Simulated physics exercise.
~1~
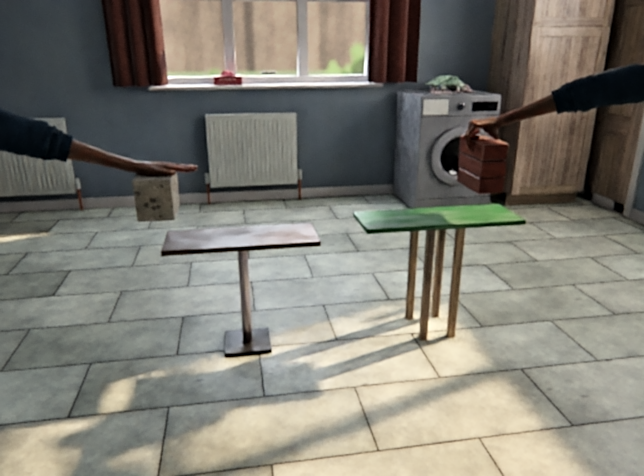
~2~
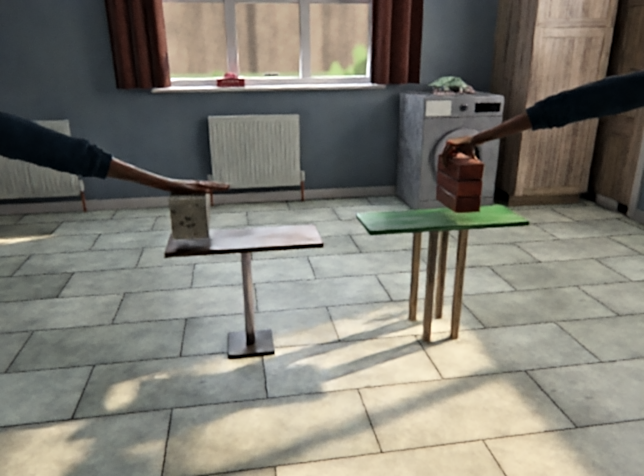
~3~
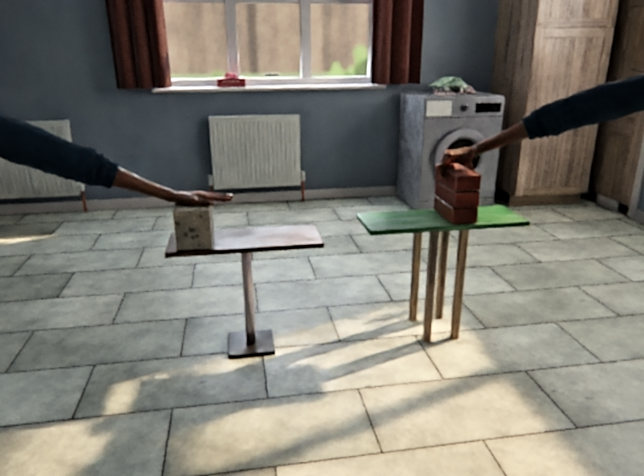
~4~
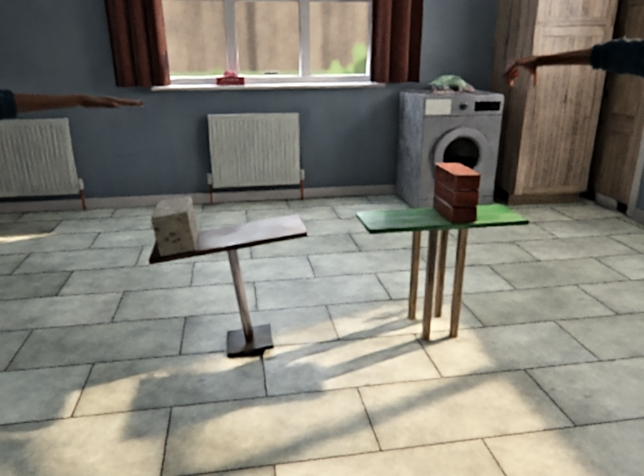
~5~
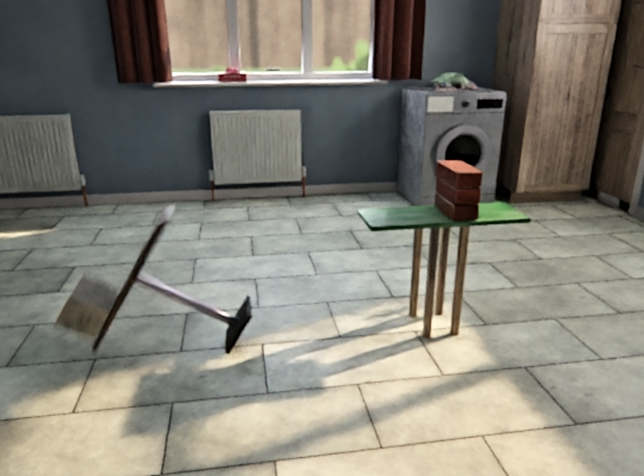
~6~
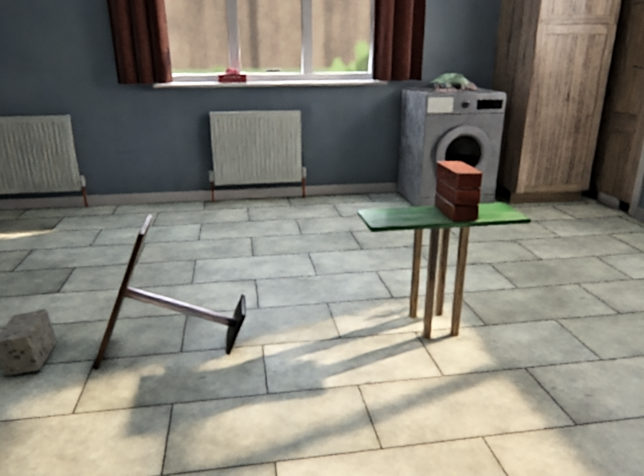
In a tiled room, hands release two loads; the brown table topples, the green stays.
